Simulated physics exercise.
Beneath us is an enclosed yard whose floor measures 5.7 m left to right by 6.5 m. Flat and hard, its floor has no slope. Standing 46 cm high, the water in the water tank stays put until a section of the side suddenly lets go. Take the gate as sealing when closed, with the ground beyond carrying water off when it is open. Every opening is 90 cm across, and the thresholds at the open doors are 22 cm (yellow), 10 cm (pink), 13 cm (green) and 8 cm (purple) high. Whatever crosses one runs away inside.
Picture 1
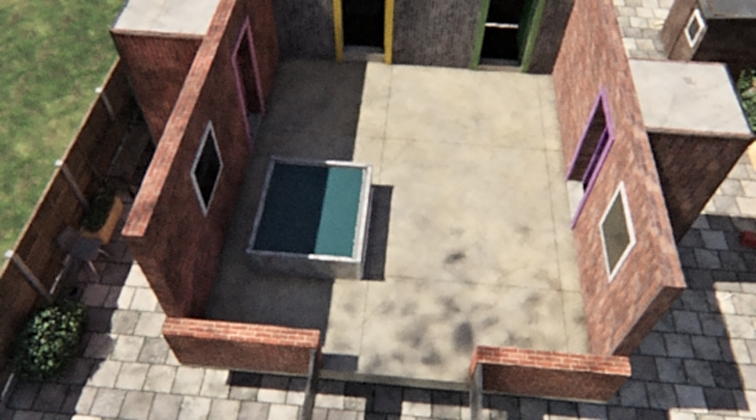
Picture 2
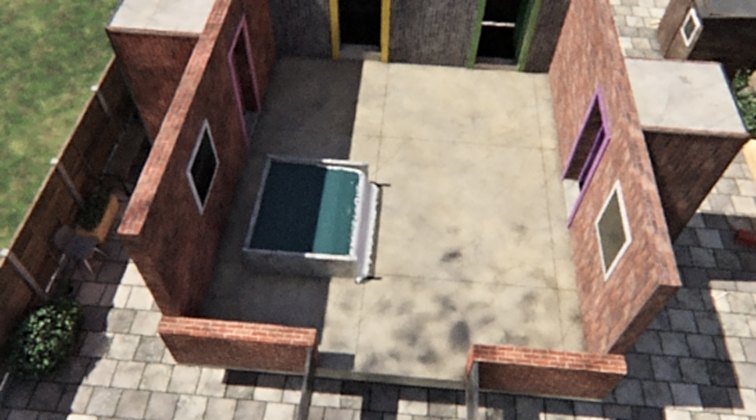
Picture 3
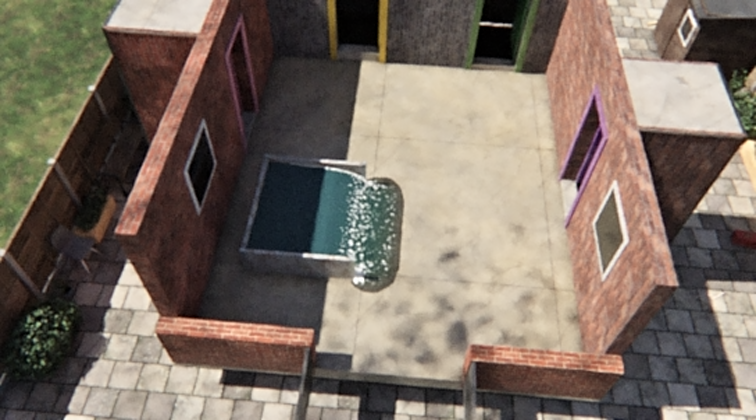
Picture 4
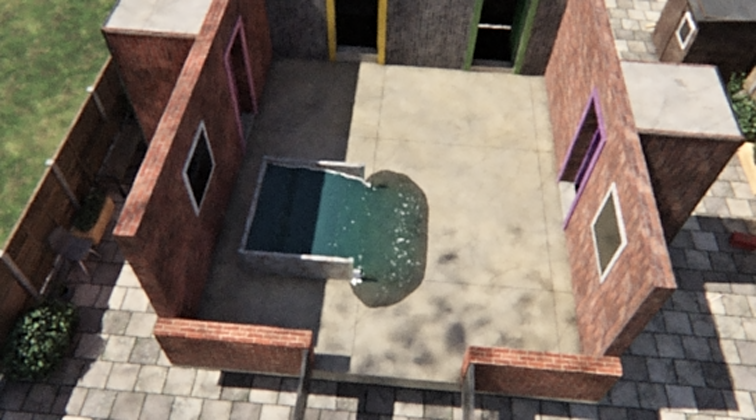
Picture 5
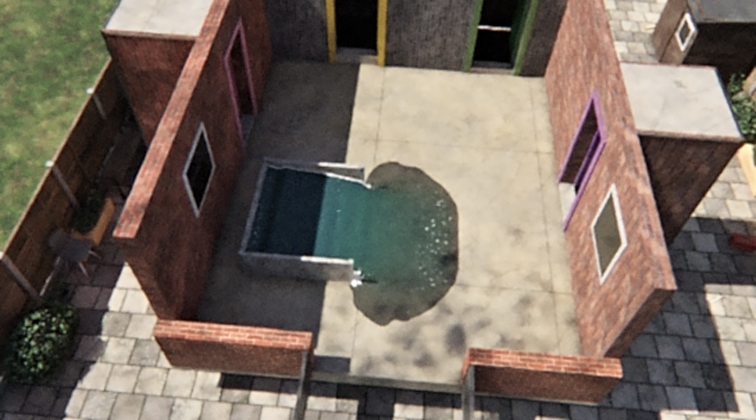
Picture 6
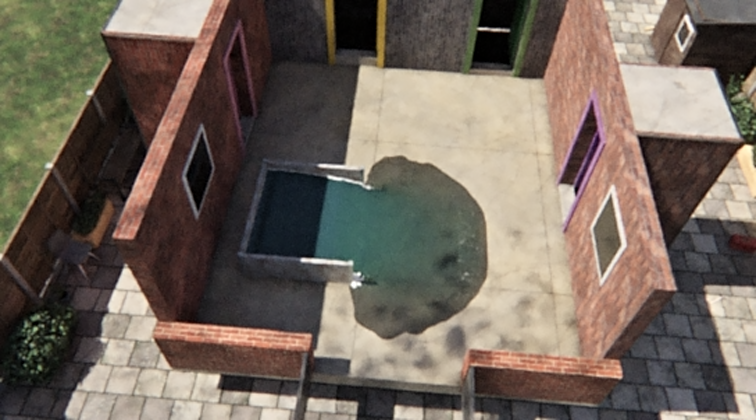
Water bursting from the right side of a rectangular tank and spreading in a widening pool across a brick-walled yard's pale floor.
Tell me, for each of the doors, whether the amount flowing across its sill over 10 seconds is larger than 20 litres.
For 10 seconds: The yellow door, not larger; the pink door, not larger; the green door, not larger; the purple door, larger.
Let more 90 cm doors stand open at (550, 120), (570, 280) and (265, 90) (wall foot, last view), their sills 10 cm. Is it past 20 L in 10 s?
In turn: Short of it, beyond it, short of it.
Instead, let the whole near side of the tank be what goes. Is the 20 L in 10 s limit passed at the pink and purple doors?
Then: Pink not over, purple below.
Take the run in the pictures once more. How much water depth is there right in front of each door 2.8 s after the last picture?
Depth readings (cm): Yellow = 0; pink = 0; green = 0; purple = 14.
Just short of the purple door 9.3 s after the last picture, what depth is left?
Close to 3.0 cm of depth.
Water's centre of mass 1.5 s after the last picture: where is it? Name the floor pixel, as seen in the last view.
I'd say somewhere around (429, 241).
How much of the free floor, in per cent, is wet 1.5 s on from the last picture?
Wet share: About 40 %.
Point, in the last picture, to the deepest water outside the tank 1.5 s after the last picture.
Look around (577, 380).
Then, 0.7 s after the last picture water covers 35 % of the floor and is deepest (18 cm) near (362, 256); yellow door not reached, pink door not reached, green door not reached, purple door 7 cm at the sill, 0 L in.
Then, 1.5 s after the last picture water covers 40 % of the floor and is deepest (26 cm) near (577, 380); yellow door not reached, pink door not reached, green door not reached, purple door 19 cm at the sill, 23 L in.
Then, 2.8 s after the last picture water covers 45 % of the floor and is deepest (18 cm) near (577, 380); yellow door not reached, pink door not reached, green door not reached, purple door 14 cm at the sill, 70 L in.
Then, 5.3 s after the last picture water covers 60 % of the floor and is deepest (10 cm) near (541, 98); yellow door 2 cm at the sill, 0 L in, pink door not reached, green door 8 cm at the sill, 0 L in, purple door 6 cm at the sill, 82 L in.
Then, 9.3 s after the last picture water covers 90 % of the floor and is deepest (8 cm) near (271, 67); yellow door 4 cm at the sill, 0 L in, pink door 5 cm at the sill, 0 L in, green door 6 cm at the sill, 0 L in, purple door 3 cm at the sill, 83 L in.
